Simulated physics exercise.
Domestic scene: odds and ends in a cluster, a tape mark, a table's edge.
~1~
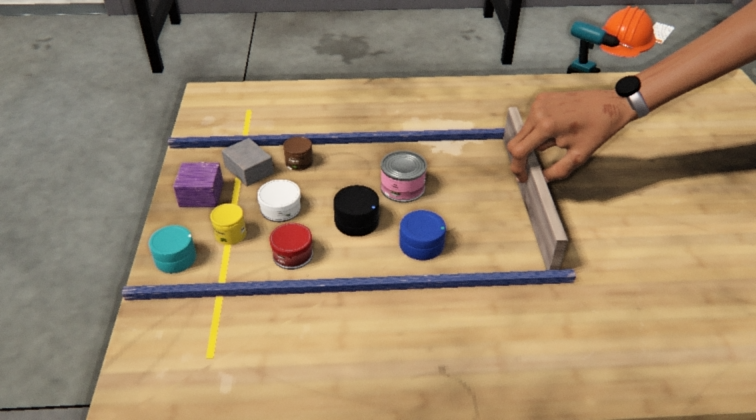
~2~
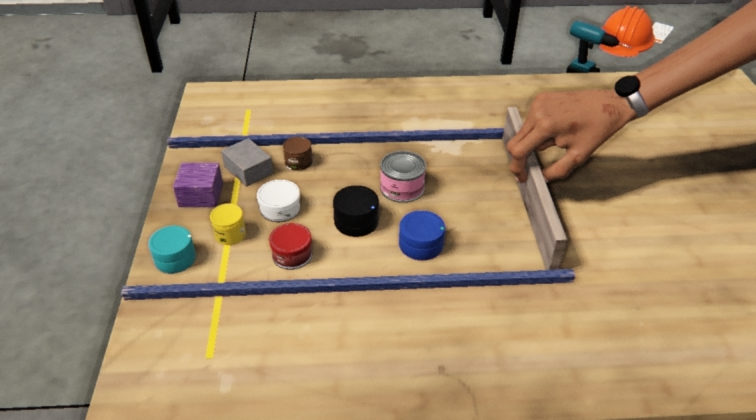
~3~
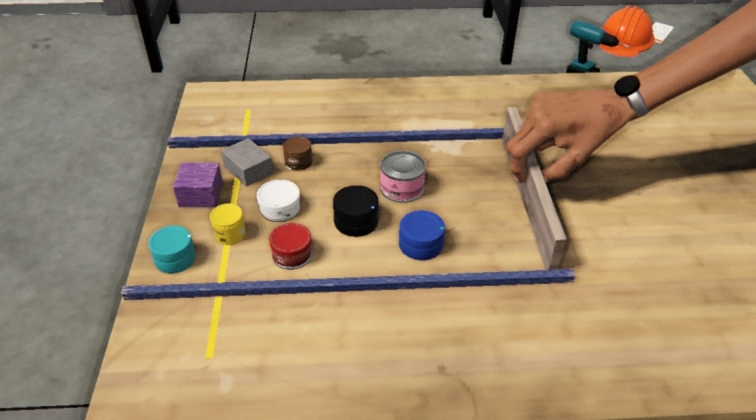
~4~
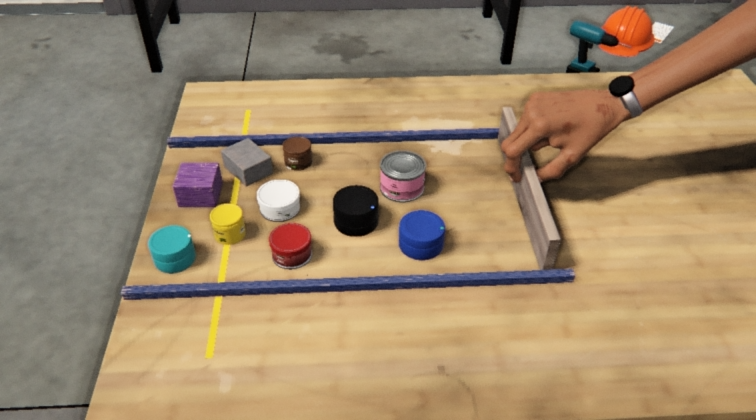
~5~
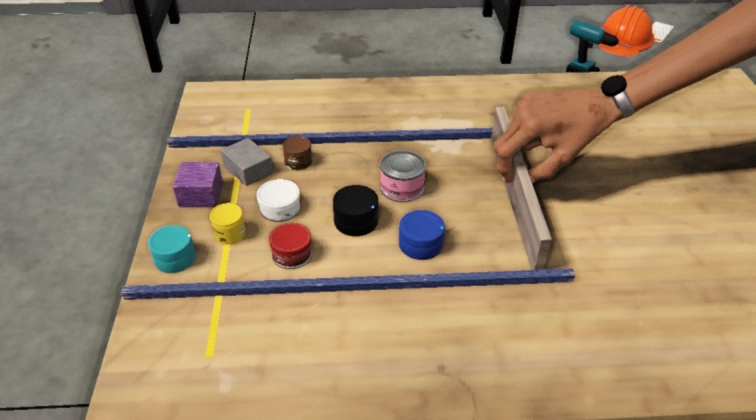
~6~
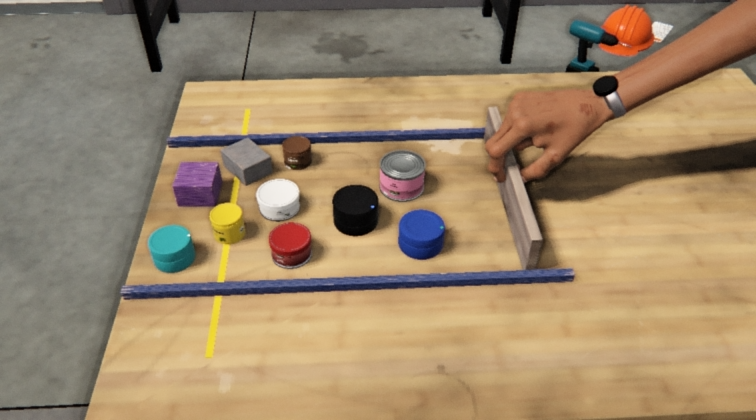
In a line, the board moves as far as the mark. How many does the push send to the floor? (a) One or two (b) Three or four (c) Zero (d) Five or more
One or two.
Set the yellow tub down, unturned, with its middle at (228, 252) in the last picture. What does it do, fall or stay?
From that start, the object then does not stay.
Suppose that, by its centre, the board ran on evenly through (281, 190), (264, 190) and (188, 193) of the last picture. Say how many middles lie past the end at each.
0, 0, 6.
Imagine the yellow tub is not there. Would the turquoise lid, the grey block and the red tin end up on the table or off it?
Turquoise lid down, grey block still up, red tin still up.
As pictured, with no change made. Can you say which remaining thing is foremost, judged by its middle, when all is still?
The one you want is the purple block.
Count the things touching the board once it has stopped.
It's 4 of them.
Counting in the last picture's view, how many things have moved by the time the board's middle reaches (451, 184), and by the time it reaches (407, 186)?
The number moved is 0 and then 2.
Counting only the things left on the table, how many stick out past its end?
1 overhanging.
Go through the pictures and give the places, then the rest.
The first picture shows turquoise lid (173, 250); purple block (199, 185); yellow tub (229, 225); board (531, 183); tape (233, 209).
The second picture shows purple block (199, 185); red tin (291, 246).
The third picture shows yellow tub (228, 225); brown tub (298, 154).
The fourth picture shows turquoise lid (172, 249); white pot (279, 201).
The fifth picture shows purple block (199, 185); black lid (356, 211).
The sixth picture shows turquoise lid (172, 249); purple block (198, 184); yellow tub (228, 224); board (509, 182); tape (232, 209).
Soon after, none off yet; turquoise lid at rest near (172, 249); purple block at rest near (198, 184); yellow tub at rest near (228, 224).
Then, none off yet; turquoise lid moved a little near (157, 249); purple block moved a little near (185, 182); yellow tub moved a little near (209, 227).
At rest, the number that fall off is one or two; fallen, turquoise lid.
